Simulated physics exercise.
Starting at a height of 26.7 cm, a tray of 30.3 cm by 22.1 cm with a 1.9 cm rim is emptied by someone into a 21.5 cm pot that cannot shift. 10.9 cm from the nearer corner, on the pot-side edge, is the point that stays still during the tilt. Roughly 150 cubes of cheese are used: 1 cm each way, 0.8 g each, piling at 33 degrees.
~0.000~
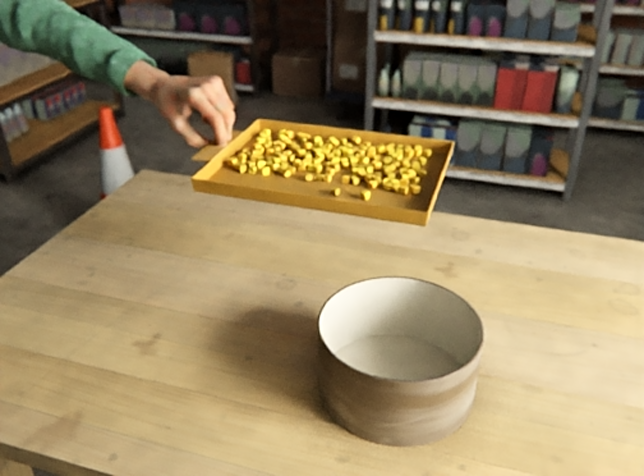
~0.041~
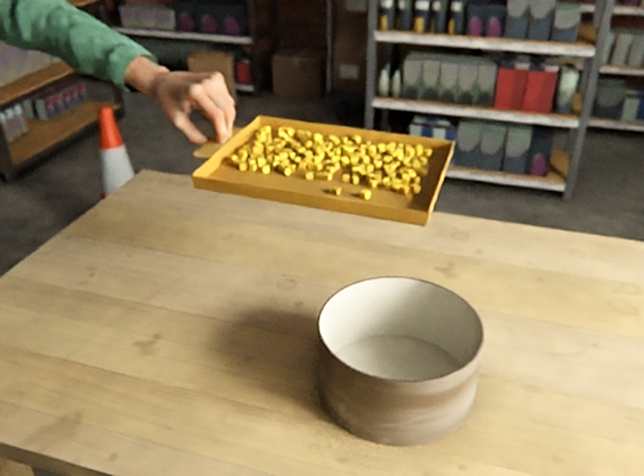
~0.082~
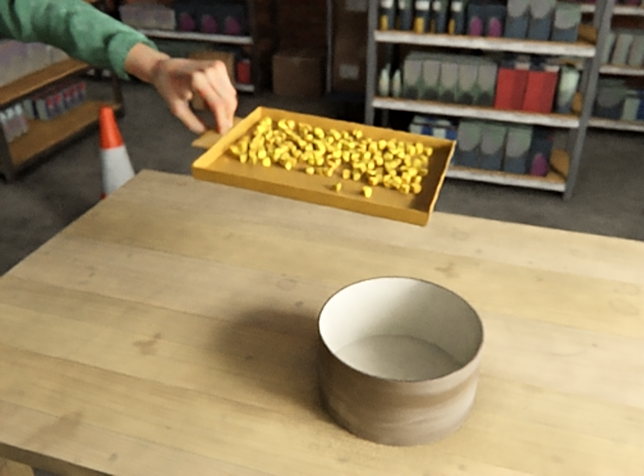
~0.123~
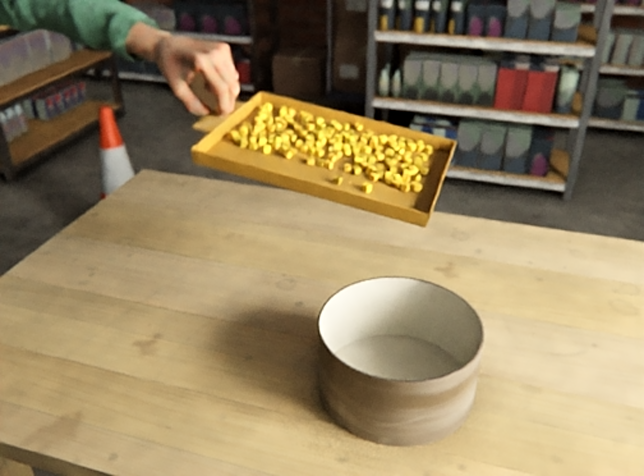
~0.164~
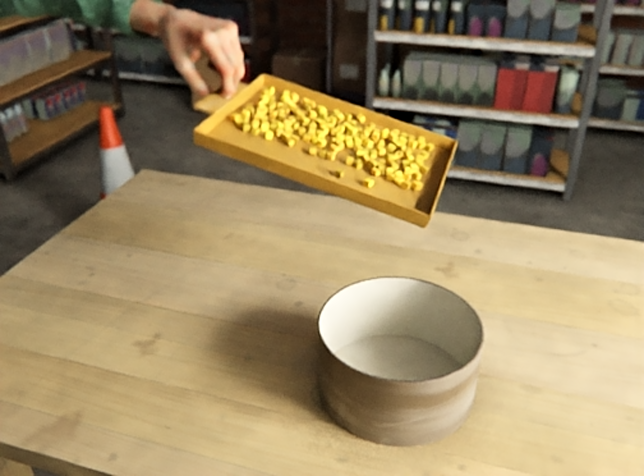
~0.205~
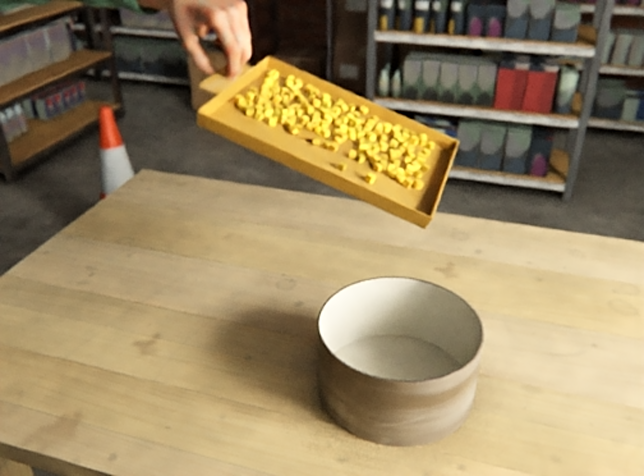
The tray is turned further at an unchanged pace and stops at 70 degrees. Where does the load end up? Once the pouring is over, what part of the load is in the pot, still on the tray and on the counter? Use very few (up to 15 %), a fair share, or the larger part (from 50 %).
Pot: Very few, tray: A fair share, counter: The larger part.
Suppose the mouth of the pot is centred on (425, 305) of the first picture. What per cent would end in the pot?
The share would be some 20 per cent.
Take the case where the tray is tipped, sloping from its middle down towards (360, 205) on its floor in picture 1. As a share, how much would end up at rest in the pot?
My best guess is some 65 per cent.
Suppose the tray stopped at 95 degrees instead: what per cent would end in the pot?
Share in the pot: Around 15 %.
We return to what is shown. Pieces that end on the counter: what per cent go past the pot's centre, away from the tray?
Some 100 per cent of the spill lies beyond the centre.
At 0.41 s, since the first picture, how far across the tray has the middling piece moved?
About 1 cm.
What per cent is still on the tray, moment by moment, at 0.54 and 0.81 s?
In order, 100 and 30.
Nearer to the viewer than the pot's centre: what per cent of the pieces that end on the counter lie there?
I'd put it at around 20 per cent.
After 0.41 s, tilt 46 degrees; the tray holds 100 %, the pot 0 %.
After 0.54 s, tilt 63 degrees; the tray holds 100 %, the pot 0 %.
After 0.81 s, tilt 70 degrees; the tray holds 30 %, the pot 5 %.
At rest (2.2 s), pot 10 %, tray 25 %, counter 65 %.
